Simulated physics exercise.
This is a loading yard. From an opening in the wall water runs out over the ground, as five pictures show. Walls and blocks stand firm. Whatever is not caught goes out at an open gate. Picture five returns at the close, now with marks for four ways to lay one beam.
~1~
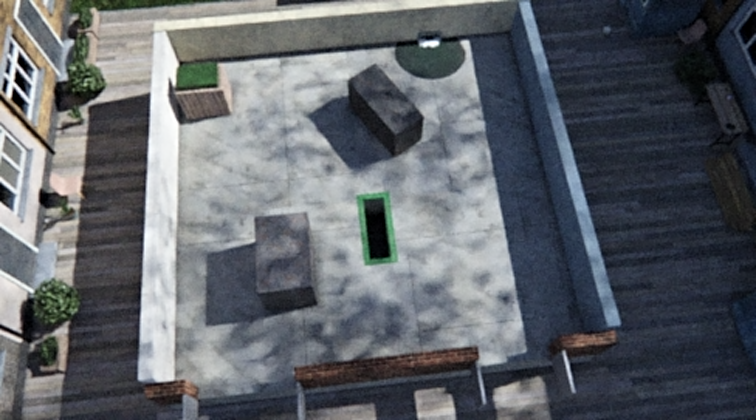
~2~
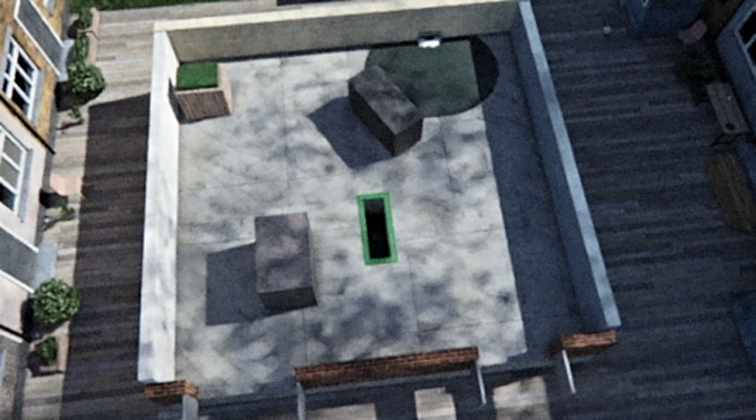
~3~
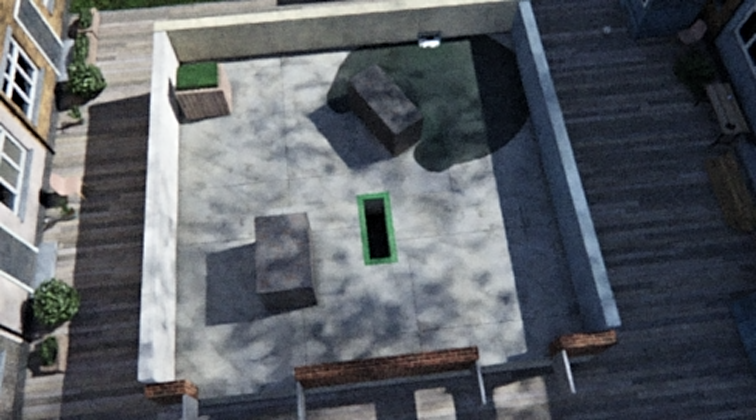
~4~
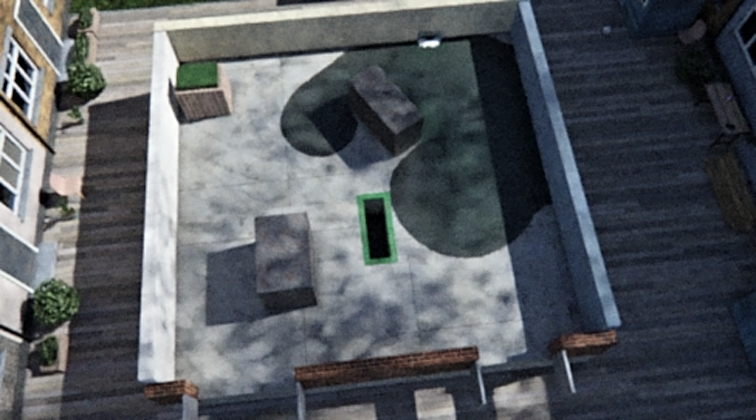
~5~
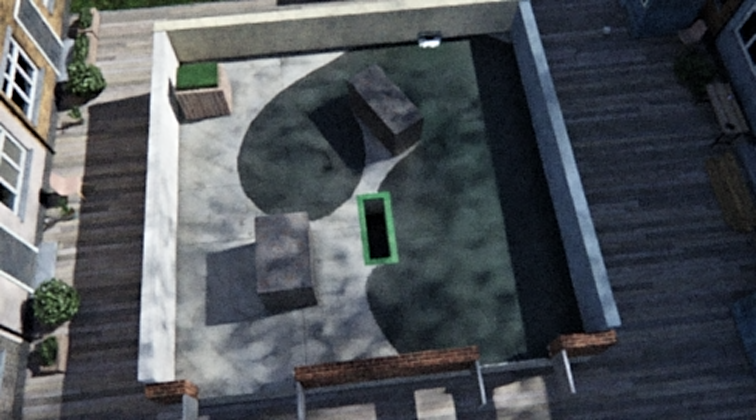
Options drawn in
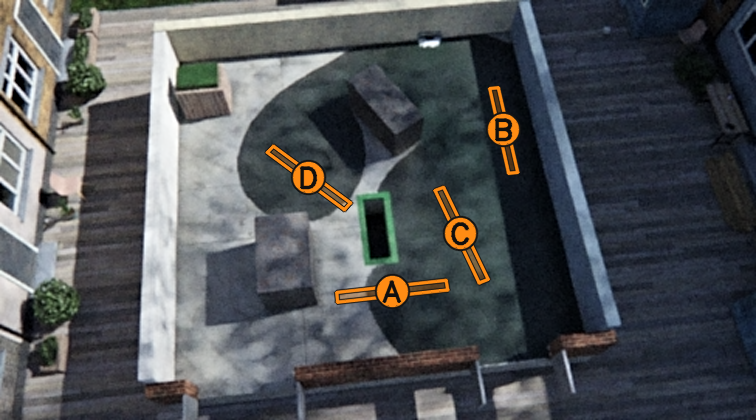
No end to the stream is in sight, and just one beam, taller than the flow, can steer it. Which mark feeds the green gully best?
It is D.
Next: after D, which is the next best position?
A it is.
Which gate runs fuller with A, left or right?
More leaves on the right.
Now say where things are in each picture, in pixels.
Outfall at (429, 36); green gully at (377, 228); open gate at (249, 380); open gate at (510, 350); water covers 3 % of the ground and shows as far out as (442, 74); green gully still dry.
Water covers 10 % of the ground and shows as far out as (446, 112); green gully still dry.
Water covers 19 % of the ground and shows as far out as (445, 164); green gully still dry.
Water covers 34 % of the ground and shows as far out as (458, 253); green gully still dry.
57 % of the ground is wet; green gully taking water.
On the marked copy, A from (337, 297) to (446, 285); B from (513, 172) to (494, 88); C from (439, 188) to (483, 281); D from (270, 149) to (347, 206).
With A, about 11 % of the stream runs into the green gully, about 88 % out by the gates.
With B, about 6 % of the stream runs into the green gully, about 93 % out by the gates.
With C, about 6 % of the stream runs into the green gully, about 93 % out by the gates.
With D, about 15 % of the stream runs into the green gully, about 85 % out by the gates.
